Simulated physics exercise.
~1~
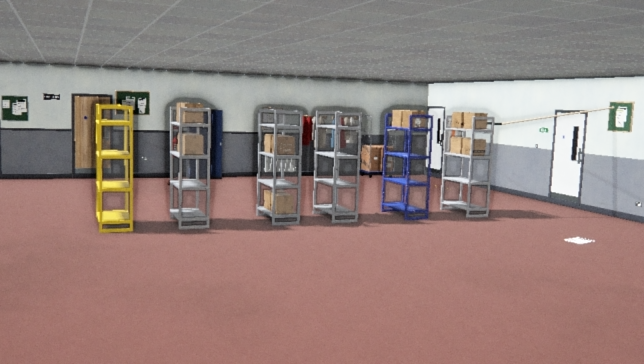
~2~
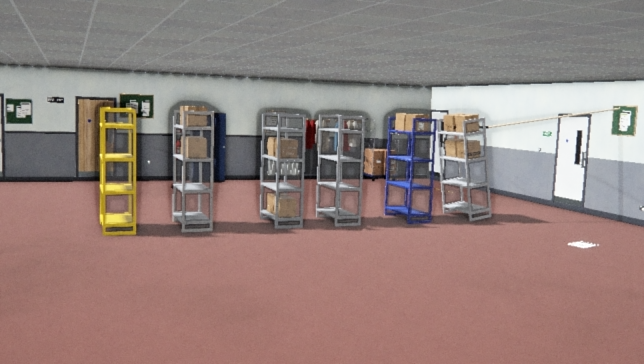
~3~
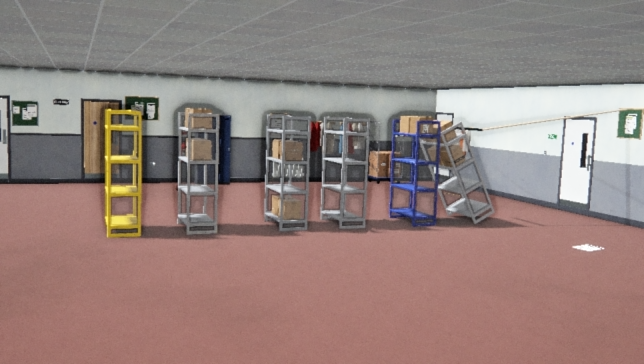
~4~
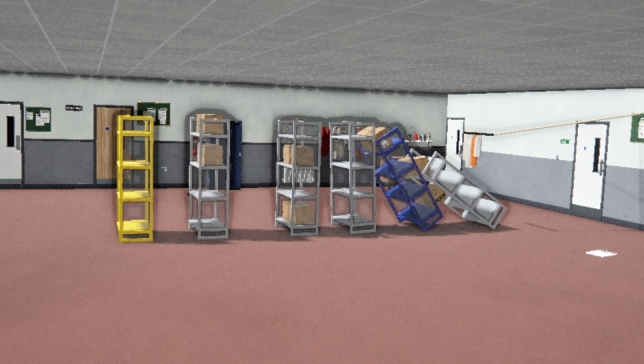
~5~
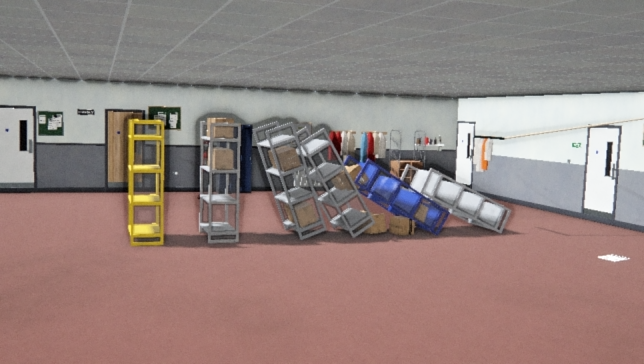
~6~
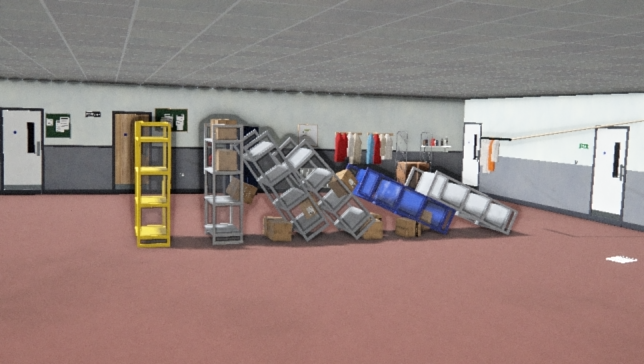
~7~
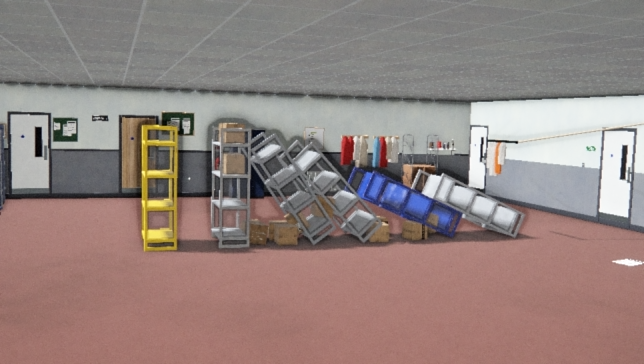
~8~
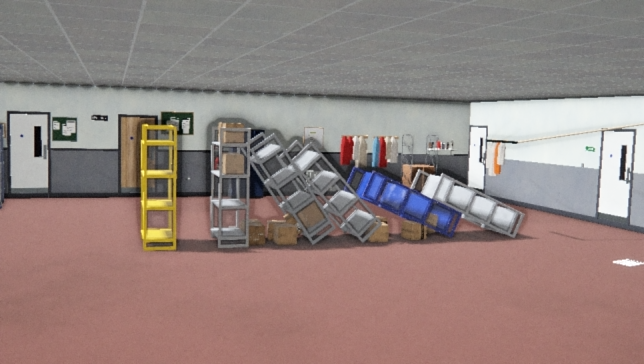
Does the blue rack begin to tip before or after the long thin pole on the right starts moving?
The blue rack begins to tip after the pole starts moving. The pole moves left first, and the blue rack only goes over once the grey rack at the right end is already falling.
